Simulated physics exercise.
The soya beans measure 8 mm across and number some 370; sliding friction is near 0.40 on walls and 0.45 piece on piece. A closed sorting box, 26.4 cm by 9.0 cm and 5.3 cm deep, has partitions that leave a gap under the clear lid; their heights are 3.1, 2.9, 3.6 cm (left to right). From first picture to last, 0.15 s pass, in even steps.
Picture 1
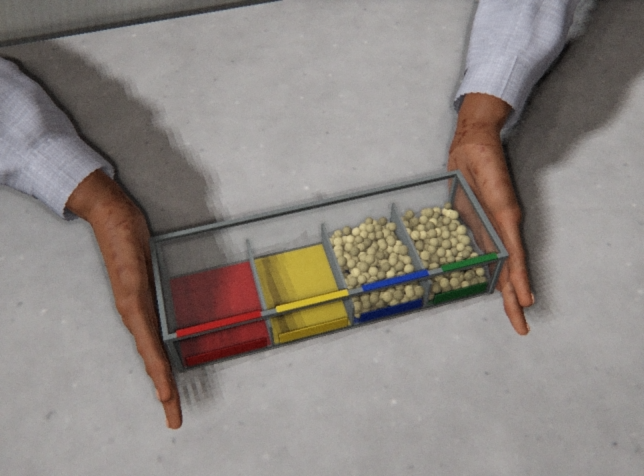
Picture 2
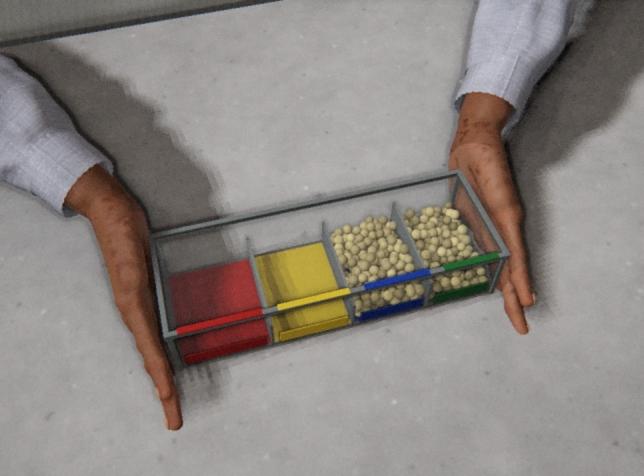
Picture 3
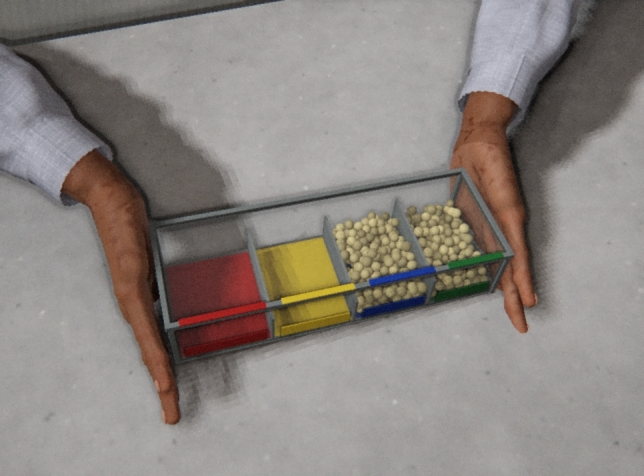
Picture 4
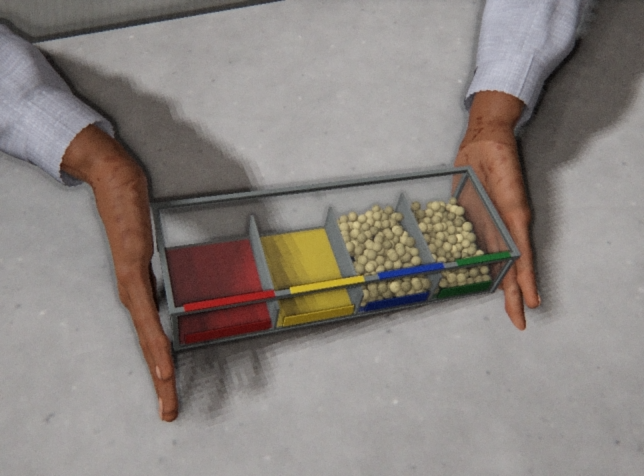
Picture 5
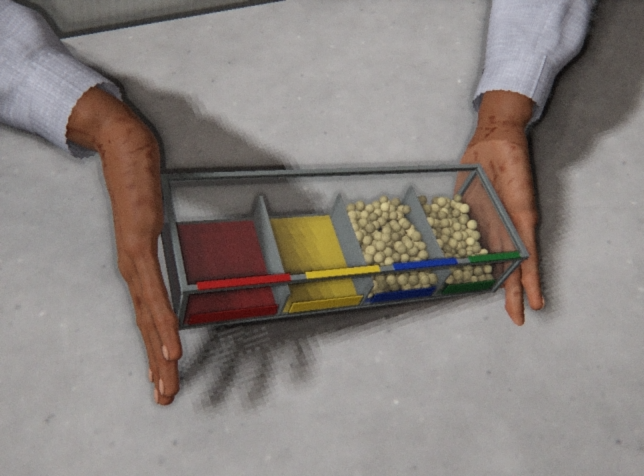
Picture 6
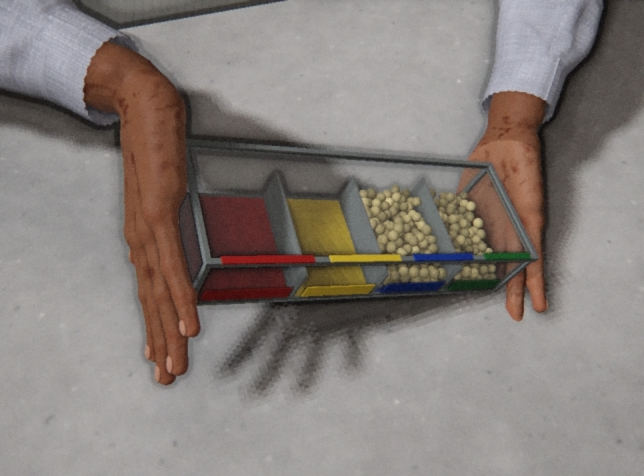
The clip opens on two hands holding a clear, lidded box with red, yellow, blue and green sections, pale round beans filling the blue and green ones. The left hand steadily raises its end, tilting the box toward the right, while the beans stay in the same two sections.
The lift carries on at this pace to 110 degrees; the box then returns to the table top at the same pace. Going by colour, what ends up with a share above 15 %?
Red: No, blue: Yes, green: Yes, yellow: No.
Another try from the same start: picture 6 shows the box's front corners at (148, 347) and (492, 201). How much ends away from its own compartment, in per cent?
Then about 80 per cent.
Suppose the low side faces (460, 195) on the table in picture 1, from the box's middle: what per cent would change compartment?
Some 15 per cent.
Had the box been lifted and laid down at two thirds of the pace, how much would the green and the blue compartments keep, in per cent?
Then: Green 65, blue 35.
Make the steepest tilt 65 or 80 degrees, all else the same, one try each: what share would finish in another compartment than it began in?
About 15 and 15 per cent.
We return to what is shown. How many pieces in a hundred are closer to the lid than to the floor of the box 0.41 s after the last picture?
About 60 per cent.
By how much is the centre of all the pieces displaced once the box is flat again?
About 1.5 cm.
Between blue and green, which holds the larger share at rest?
The green compartment.
Then, 0.41 s after the last picture, tilt 109 degrees; blue 45 %, green 55 %.
Then, 0.69 s after the last picture, tilt 45 degrees; blue 40 %, green 60 %.
Then, 1.07 s after the last picture, tilt 0 degrees; blue 35 %, green 65 %.
In the end, red 0 %, blue 35 %, green 65 %, yellow 0 %.
